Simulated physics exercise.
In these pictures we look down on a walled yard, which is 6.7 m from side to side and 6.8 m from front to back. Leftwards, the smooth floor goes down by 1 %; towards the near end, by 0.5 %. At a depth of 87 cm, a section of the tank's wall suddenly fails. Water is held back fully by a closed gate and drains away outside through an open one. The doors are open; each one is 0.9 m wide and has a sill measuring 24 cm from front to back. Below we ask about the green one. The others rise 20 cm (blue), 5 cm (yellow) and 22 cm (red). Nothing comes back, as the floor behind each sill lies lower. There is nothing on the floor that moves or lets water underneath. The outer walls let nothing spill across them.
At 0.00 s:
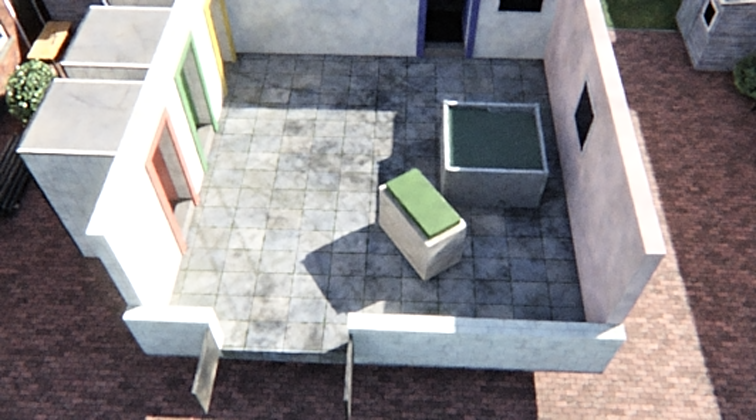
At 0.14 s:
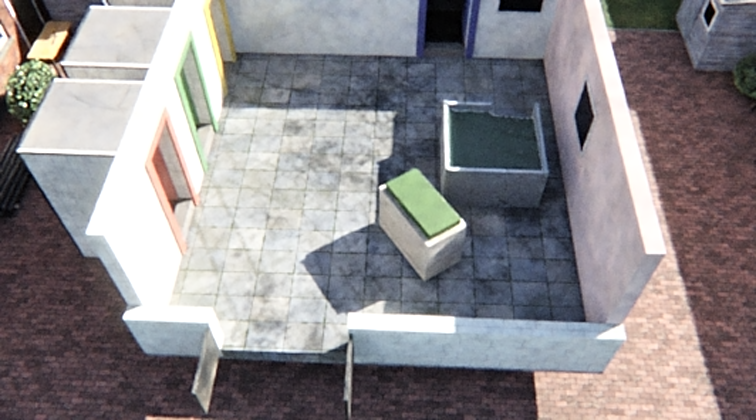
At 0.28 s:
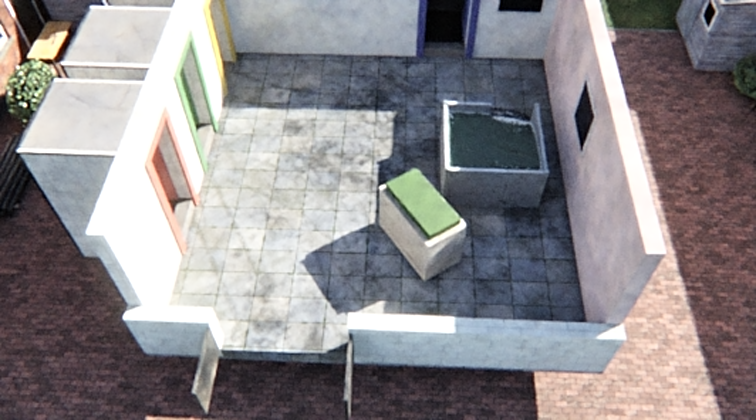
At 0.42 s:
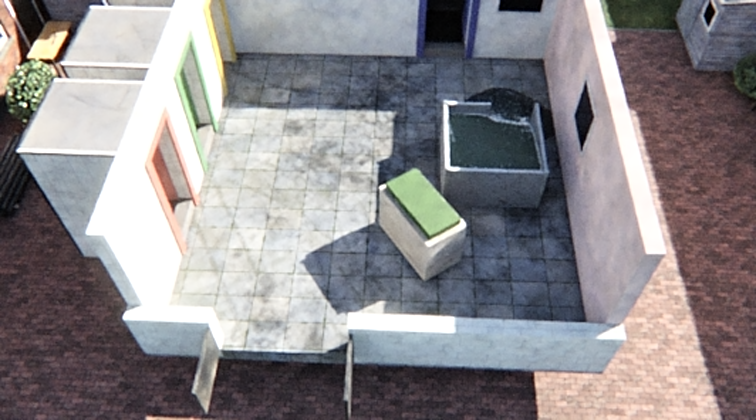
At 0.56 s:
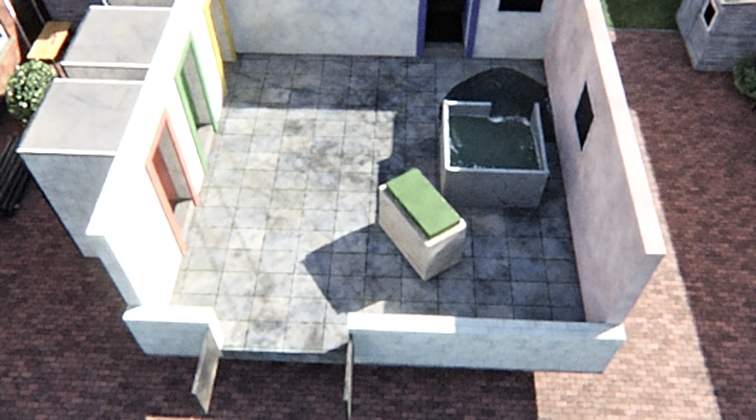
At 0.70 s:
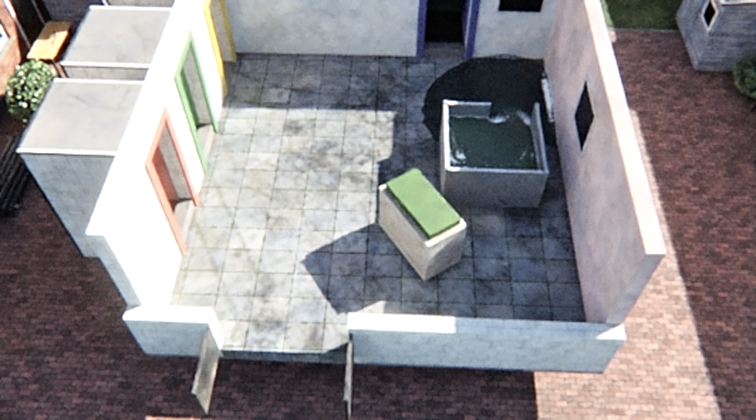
Water pours out the far side of a square tank and spreads across the yard floor.
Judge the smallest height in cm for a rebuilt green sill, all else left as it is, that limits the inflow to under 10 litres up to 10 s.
Roughly 9.5 cm at the least.
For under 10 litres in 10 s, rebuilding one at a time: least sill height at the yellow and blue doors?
You'd want about 20 centimetres at yellow and about 23 centimetres at blue.
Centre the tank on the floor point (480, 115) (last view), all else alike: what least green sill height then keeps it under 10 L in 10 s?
Minimum: Approx. 8.5 cm.
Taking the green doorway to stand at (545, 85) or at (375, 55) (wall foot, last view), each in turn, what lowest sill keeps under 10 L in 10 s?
Minimums: Roughly 31 cm and 7.0 cm.
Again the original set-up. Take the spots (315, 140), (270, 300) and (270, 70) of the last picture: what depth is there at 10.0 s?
In that order: 2, 7 and 8 cm.
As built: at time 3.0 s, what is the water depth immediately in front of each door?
Door by door in centimetres - blue 17, yellow 4, green 0, red 0.
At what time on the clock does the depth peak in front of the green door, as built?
Roughly 4.5 s.
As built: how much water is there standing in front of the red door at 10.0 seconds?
About 5.5 centimetres.
After 1.4 s water covers 15 % of the floor, deepest (57 cm) near (543, 63); it has not reached the green door.
After 3.0 s water covers 30 % of the floor, deepest (27 cm) near (509, 62); it has not reached the green door.
After 10.0 s water covers 75 % of the floor, deepest (12 cm) near (162, 333); 8 cm at the green door, 0 litres in over its 25 cm sill.
At the green door as built, the water arrived by 3.9 s and peaked near 14 cm at 4.4 s.
With a sill of 8.5 cm, 18 litres would have come in within the 10 s; with 11 cm, 4 litres. So under 10 litres takes about 9.5 cm.
